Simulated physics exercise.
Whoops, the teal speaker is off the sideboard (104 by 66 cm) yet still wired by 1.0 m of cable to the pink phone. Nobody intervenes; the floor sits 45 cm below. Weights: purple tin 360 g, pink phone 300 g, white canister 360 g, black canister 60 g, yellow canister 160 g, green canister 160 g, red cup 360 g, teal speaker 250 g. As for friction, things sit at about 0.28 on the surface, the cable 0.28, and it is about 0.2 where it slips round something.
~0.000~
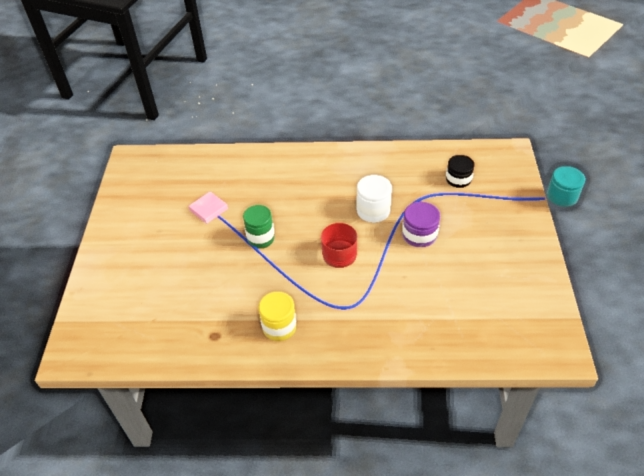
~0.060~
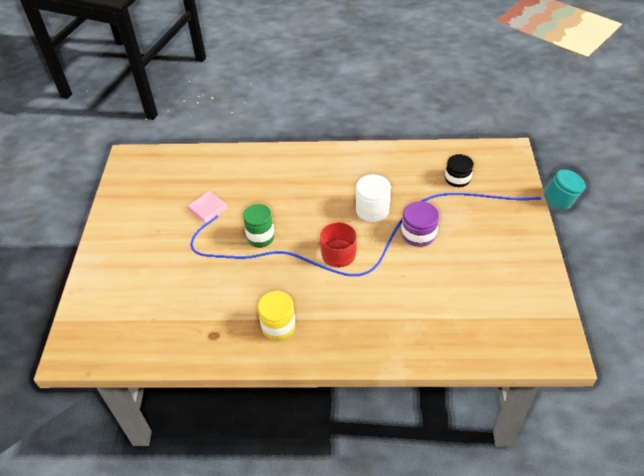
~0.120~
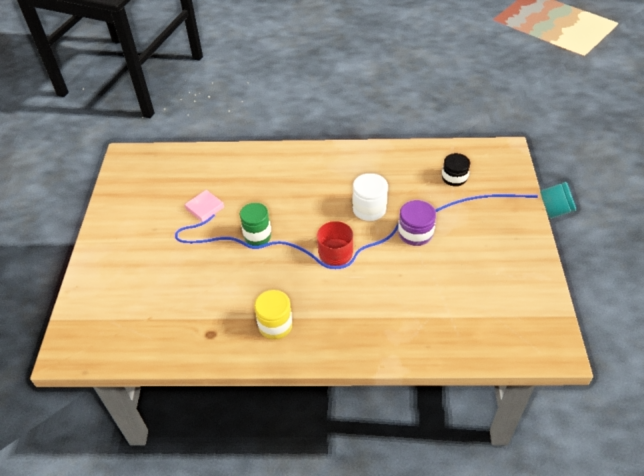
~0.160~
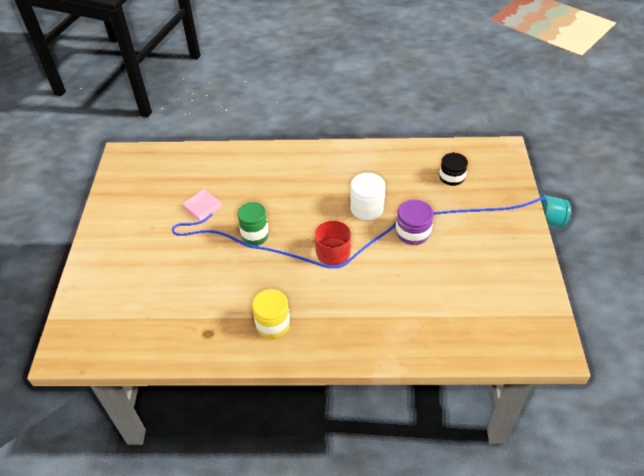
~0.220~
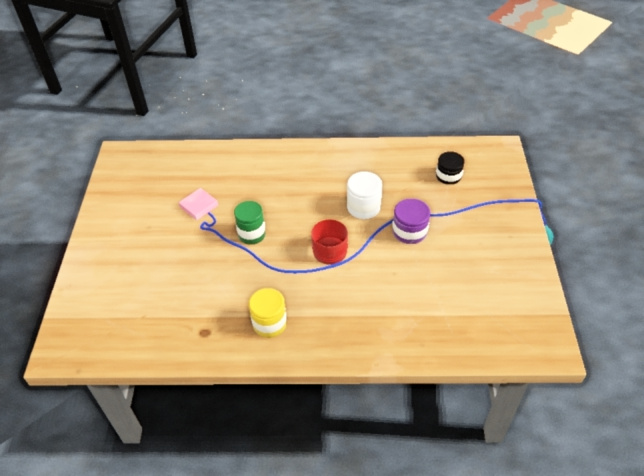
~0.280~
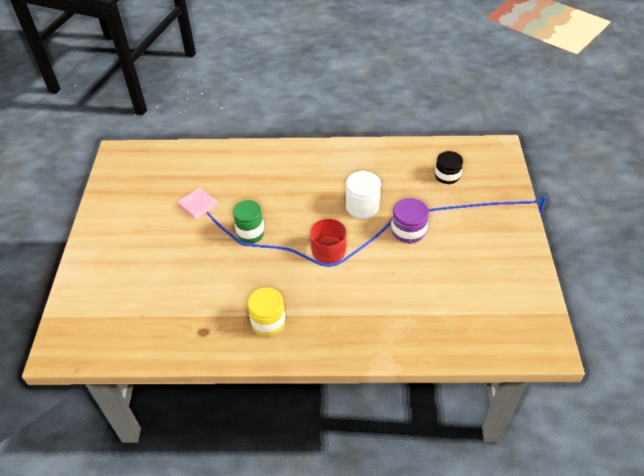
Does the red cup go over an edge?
Here the red cup stays put up there.
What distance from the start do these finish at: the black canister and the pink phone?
Black canister: 0 cm; pink phone: 10 cm.
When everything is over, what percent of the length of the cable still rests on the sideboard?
About 65 %.
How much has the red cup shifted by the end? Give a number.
Red cup: 6 cm.
After 0.5 s, the cable's tail end at (223, 225); red cup 6 cm off its start, teal speaker over the edge, pink phone 6 cm off its start.
After 0.7 s, the cable's tail end at (247, 224); red cup 6 cm off its start, teal speaker over the edge, pink phone 10 cm off its start.
After 1.0 s, the cable's tail end at (248, 226); red cup 6 cm off its start at (326, 210), teal speaker over the edge, pink phone 10 cm off its start at (233, 219).
After 1.2 s, the cable's tail end at (248, 226); red cup 6 cm off its start, teal speaker over the edge, pink phone 10 cm off its start.
After 2.4 s, the cable's tail end at (248, 226); red cup 6 cm off its start at (326, 210), teal speaker over the edge, pink phone 10 cm off its start at (233, 219), green canister 5 cm off its start at (262, 196).
